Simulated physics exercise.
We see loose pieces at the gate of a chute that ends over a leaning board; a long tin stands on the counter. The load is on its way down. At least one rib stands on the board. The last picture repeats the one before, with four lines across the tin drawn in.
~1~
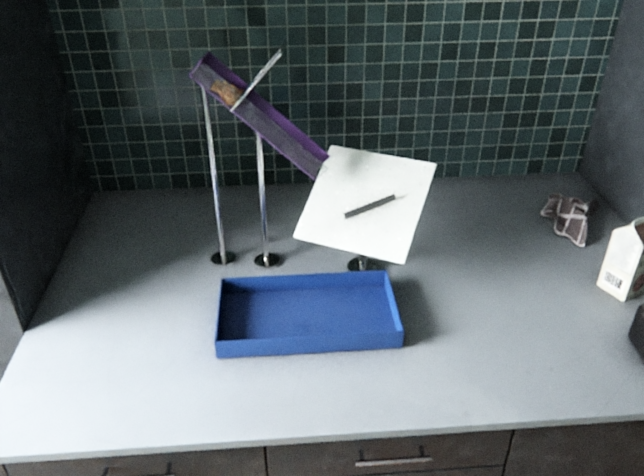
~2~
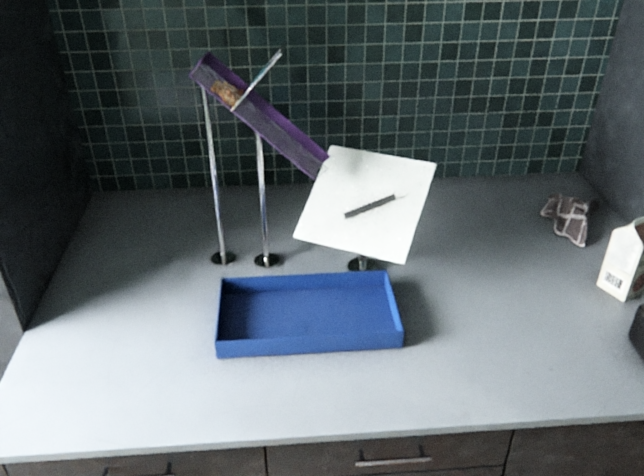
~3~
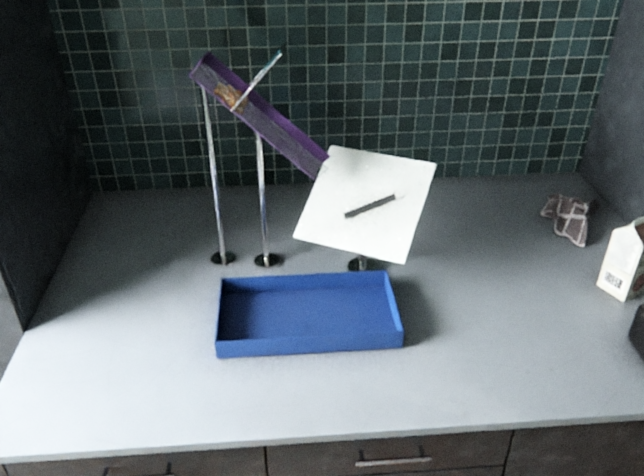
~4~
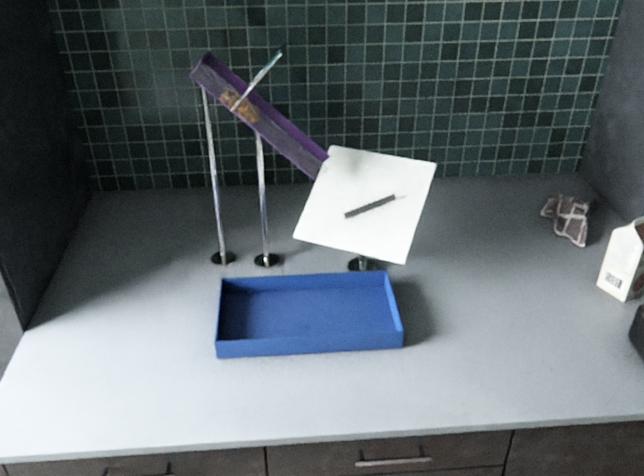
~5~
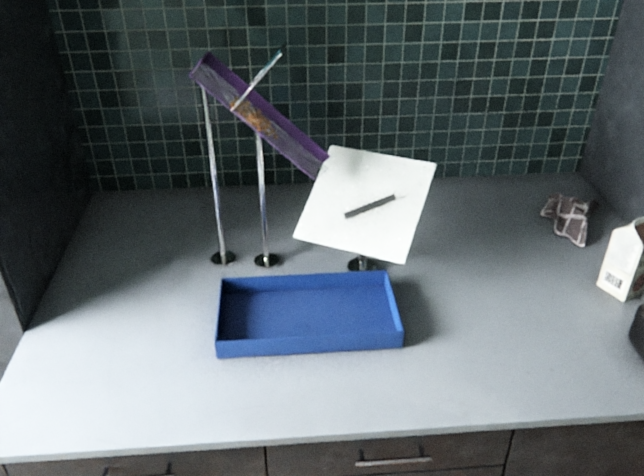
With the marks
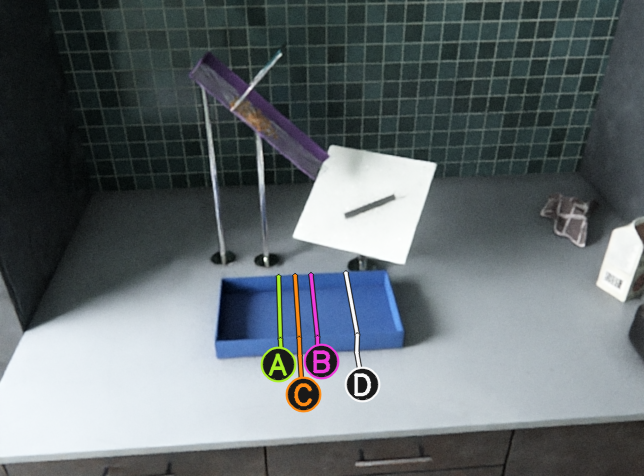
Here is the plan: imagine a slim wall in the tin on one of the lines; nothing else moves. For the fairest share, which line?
The answer is line B.
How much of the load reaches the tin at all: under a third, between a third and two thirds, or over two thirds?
About that: Between a third and two thirds.
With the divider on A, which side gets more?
Right.
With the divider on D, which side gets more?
Left.
On the marked copy, line A crosses the front rim at (280, 338); line B crosses the front rim at (317, 336); line C crosses the front rim at (299, 337); line D crosses the front rim at (357, 334).
For line A, of what is caught, not one piece on the left of the divider, every piece on the right.
For line B, of what is caught, roughly half on the left of the divider, roughly half on the right.
For line C, of what is caught, just a few on the left of the divider, almost all on the right.
For line D, of what is caught, every piece on the left of the divider, not one piece on the right.
